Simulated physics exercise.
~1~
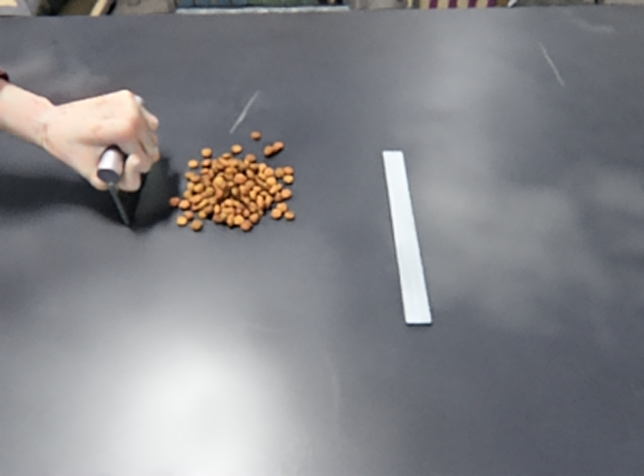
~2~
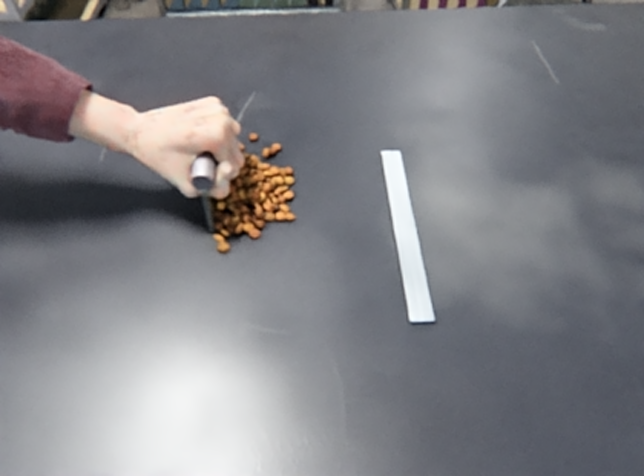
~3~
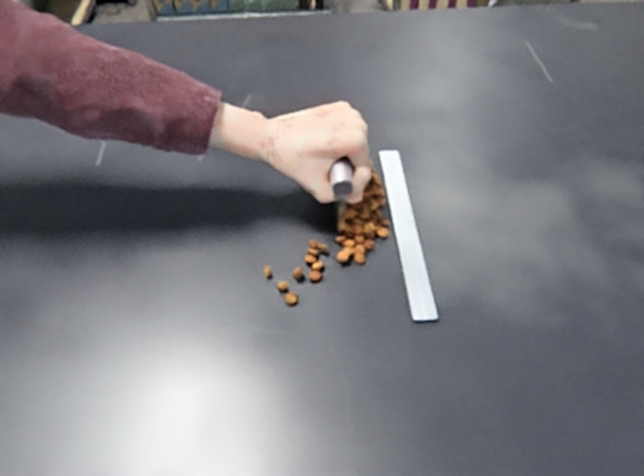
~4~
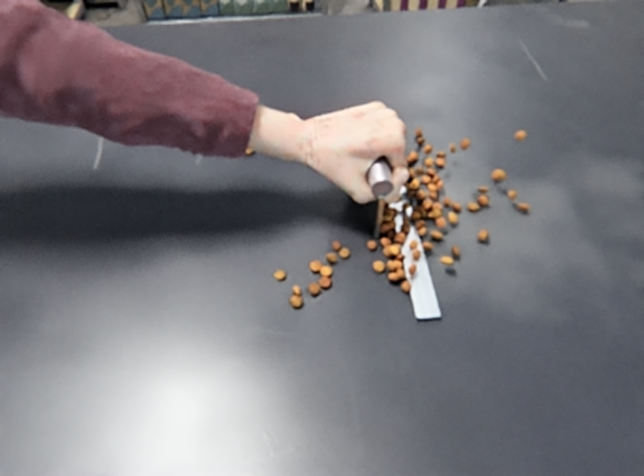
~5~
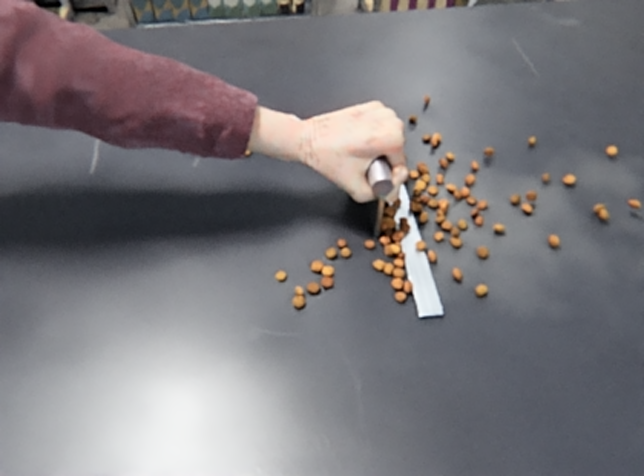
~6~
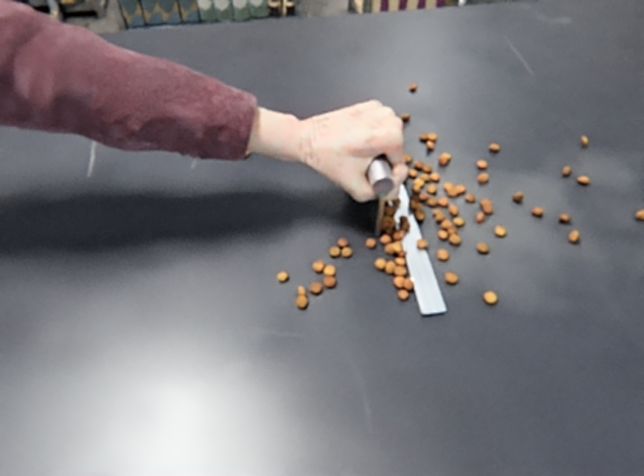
A hand in a maroon sleeve, gripping a scraper by its metal handle, starts at the left of a pile of small brown kibble on a dark tabletop. It pushes the scraper rightward into the pile, bunching the pieces together and sweeping them toward a pale, narrow strip. A few bits slip off the near end of the blade and stay behind. When the load meets the strip, the hand halts and many pieces scatter across to the right. Kibble ends up spread widely beyond the strip, with plenty still lying on and just behind it.
